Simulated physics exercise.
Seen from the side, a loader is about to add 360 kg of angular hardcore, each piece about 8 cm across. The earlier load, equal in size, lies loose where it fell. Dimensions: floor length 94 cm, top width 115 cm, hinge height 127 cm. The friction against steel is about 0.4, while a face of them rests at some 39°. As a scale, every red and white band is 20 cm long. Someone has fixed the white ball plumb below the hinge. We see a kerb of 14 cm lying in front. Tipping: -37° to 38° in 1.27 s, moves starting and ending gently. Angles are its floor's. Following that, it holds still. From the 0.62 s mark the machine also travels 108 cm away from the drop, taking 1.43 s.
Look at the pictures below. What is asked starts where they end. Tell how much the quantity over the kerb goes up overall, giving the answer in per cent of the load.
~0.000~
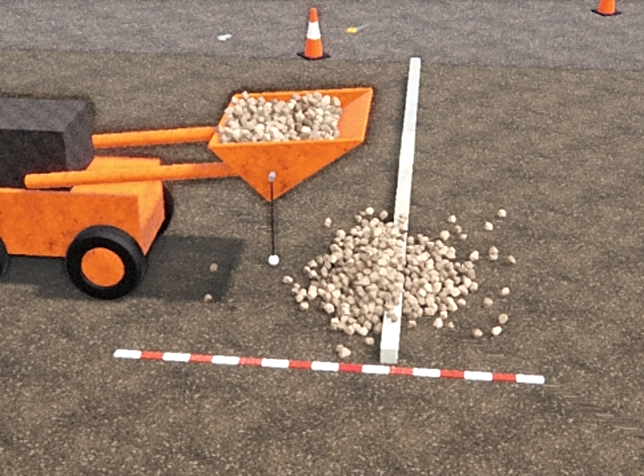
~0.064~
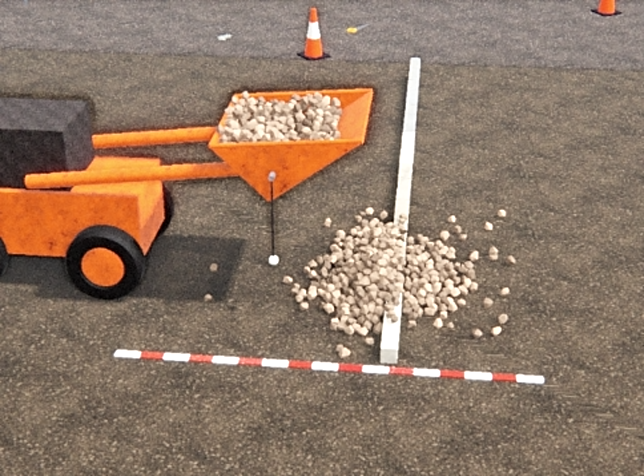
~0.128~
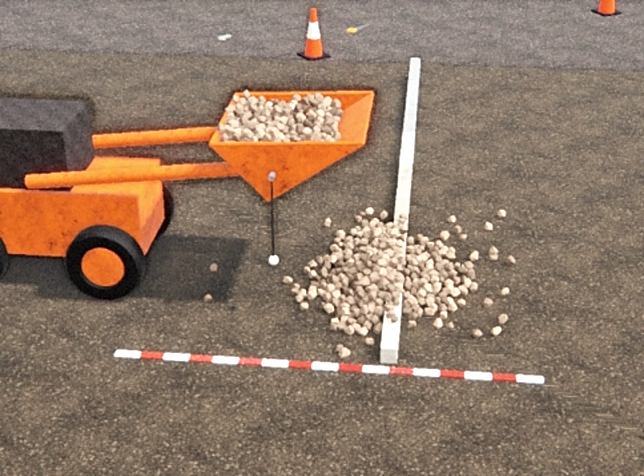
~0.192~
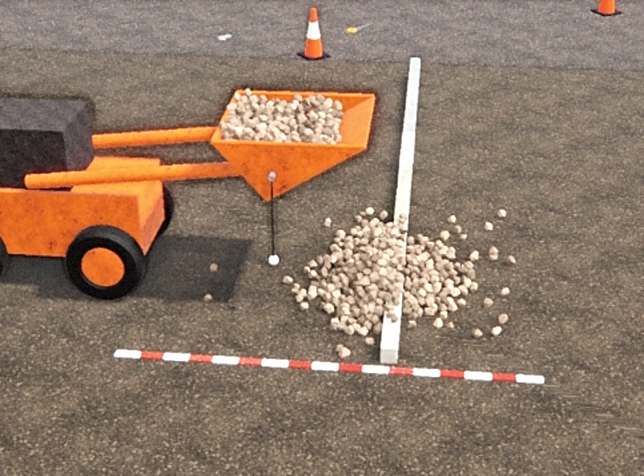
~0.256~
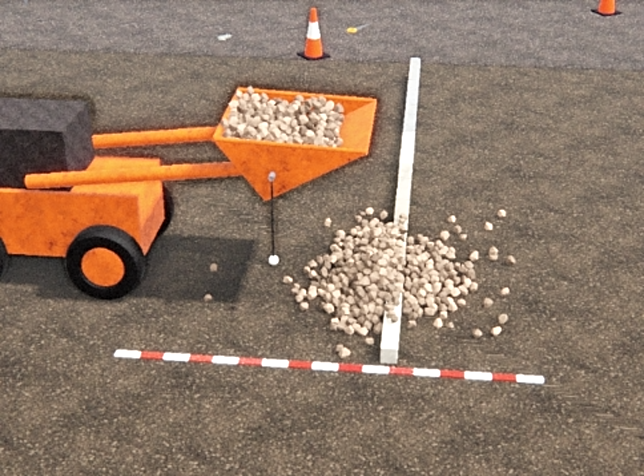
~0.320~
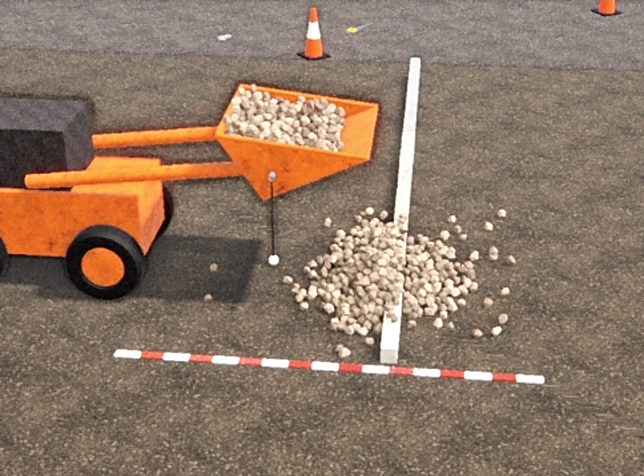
It goes up by roughly 1 per cent.
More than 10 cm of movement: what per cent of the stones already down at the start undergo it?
I'd say roughly 0 per cent of them.
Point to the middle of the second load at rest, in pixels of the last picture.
Centre at roughly (299, 268).
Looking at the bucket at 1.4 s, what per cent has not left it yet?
35 %.
After 0.9 s the floor is at 26°; in per cent of one load, 99 in the bucket, 79 on this side of the kerb, 22 over the kerb; the foremost stones are at (499, 267).
After 1.4 s the floor is at 38°; in per cent of one load, 33 in the bucket, 145 on this side of the kerb, 22 over the kerb; the foremost stones are at (499, 267).
After 2.5 s the floor is at 38°; in per cent of one load, 0 in the bucket, 177 on this side of the kerb, 23 over the kerb; the foremost stones are at (499, 267).
After 5.2 s the floor is at 38°; in per cent of one load, 0 in the bucket, 177 on this side of the kerb, 23 over the kerb; the foremost stones are at (499, 267). Net gain over the kerb, 1.
